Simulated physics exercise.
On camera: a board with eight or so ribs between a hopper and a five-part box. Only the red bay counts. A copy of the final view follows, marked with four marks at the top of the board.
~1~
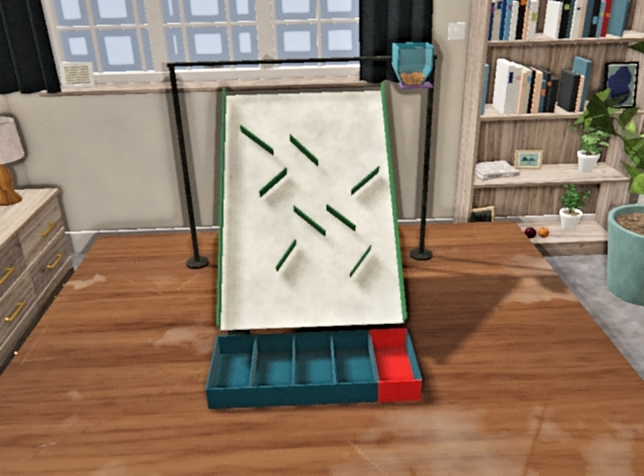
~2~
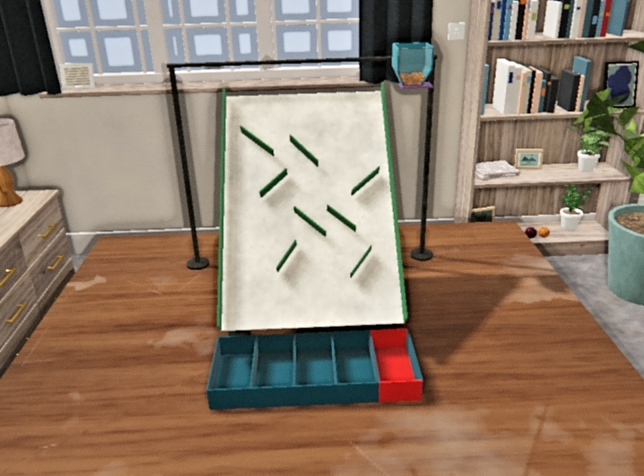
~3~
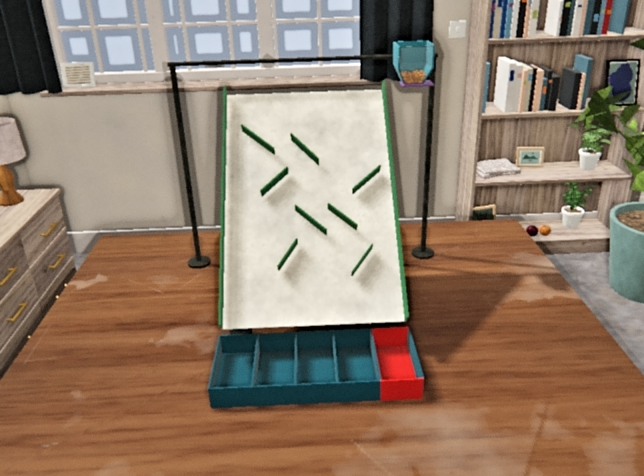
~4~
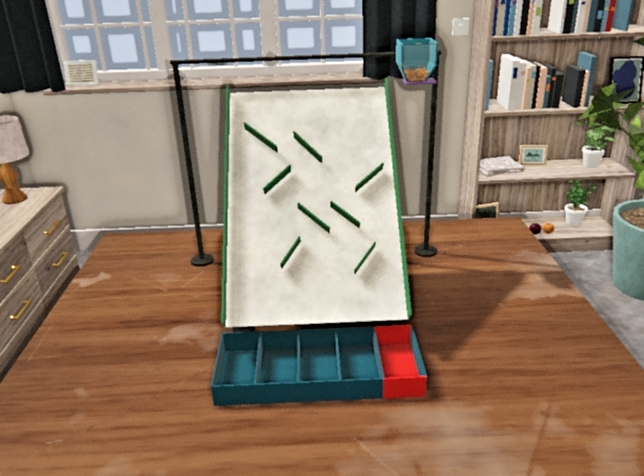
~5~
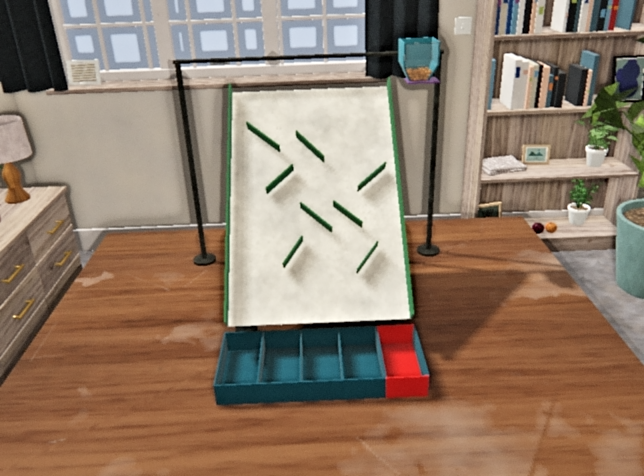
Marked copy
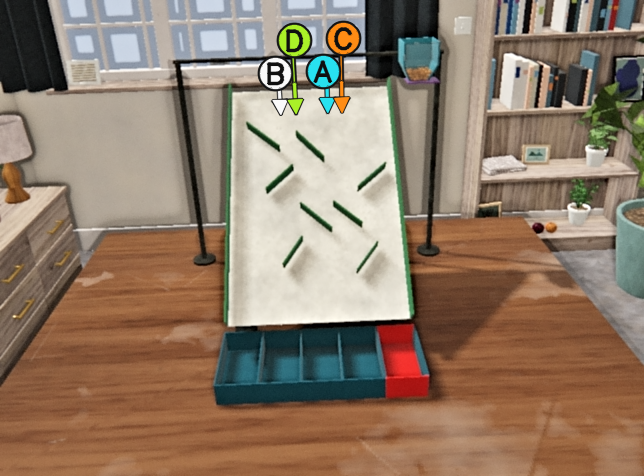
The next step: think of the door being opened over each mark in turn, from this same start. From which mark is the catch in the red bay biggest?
Mark A.
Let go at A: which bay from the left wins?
The fifth.
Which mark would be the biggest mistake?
B it is.
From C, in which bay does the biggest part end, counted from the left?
The fifth.
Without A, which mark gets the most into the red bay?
That is mark C.
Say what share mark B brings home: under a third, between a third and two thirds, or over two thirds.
It is under a third.
On the marked copy, mark A meets the board at (327, 107); mark B meets the board at (280, 109); mark C meets the board at (341, 107); mark D meets the board at (295, 108).
With A, the bulk in the red bay, close to a quarter in other bays.
With B, a small share in the red bay, the bulk in other bays, only a few outside the box.
With C, close to two thirds in the red bay, close to a third in other bays.
With D, close to a third in the red bay, close to two thirds in other bays.
